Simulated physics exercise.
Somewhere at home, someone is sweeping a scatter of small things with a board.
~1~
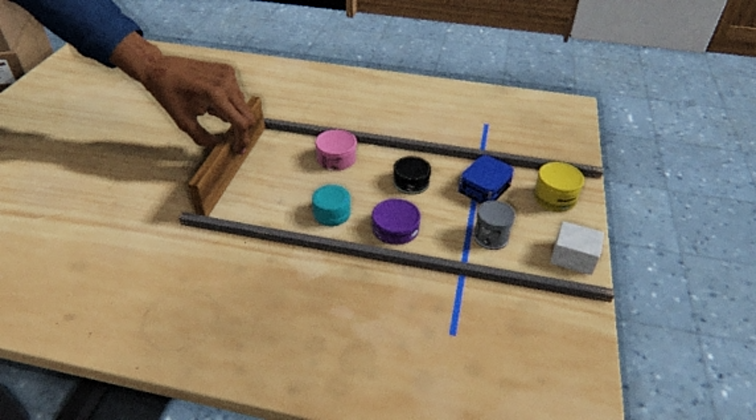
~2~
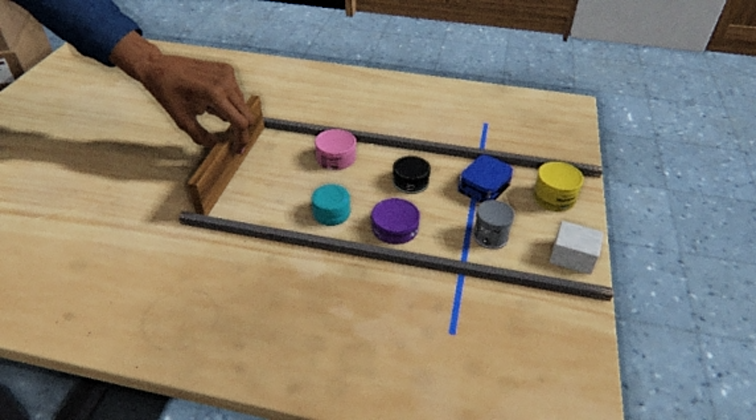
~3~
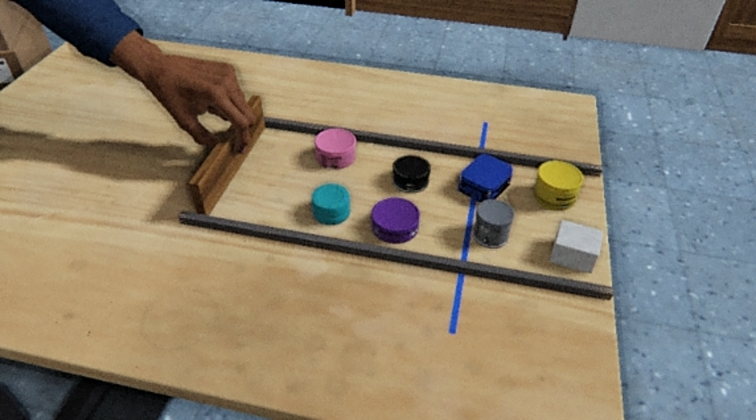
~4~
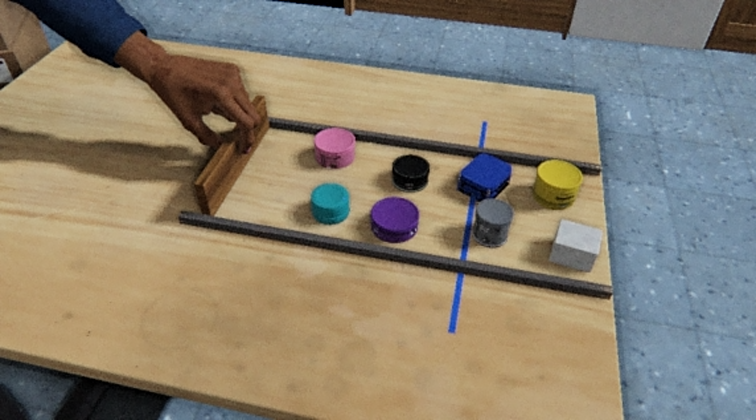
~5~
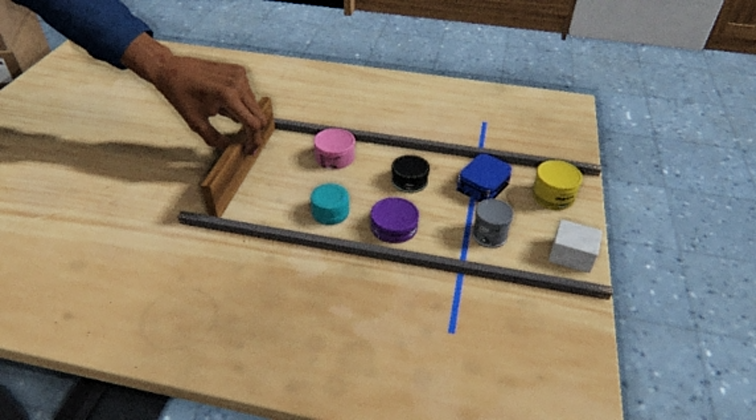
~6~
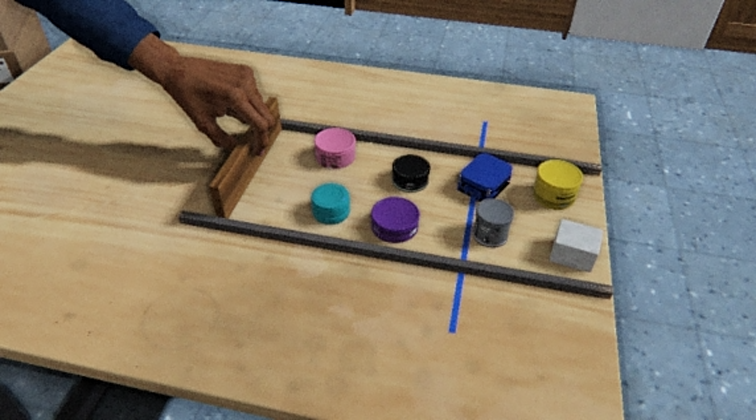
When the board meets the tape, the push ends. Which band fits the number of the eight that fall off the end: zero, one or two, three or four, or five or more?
From what I see, the table loses nothing at all.
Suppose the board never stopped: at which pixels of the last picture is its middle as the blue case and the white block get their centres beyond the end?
The middle is at (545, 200) when it's the blue case, and at (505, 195) when it's the white block.
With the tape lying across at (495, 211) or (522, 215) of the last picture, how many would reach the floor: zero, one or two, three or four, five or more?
First tape: No fall at all. Second tape: 1 or 2.
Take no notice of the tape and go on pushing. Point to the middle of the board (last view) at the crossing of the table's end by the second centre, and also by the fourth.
At (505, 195) for the second, at (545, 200) for the fourth.
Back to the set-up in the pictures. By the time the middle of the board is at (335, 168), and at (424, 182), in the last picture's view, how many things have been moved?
At the first place 2, at the second 6.
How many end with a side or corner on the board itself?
The count in contact is 3.
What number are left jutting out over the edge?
My count gives 0.
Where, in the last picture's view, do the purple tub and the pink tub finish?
Final pixels, roughly: (532, 253) for the first, (498, 171) for the other.
Soon after, none off yet; white block at rest near (576, 246); yellow tub at rest near (557, 185); grey tin at rest near (493, 223).
At rest, the number that fall off is zero.
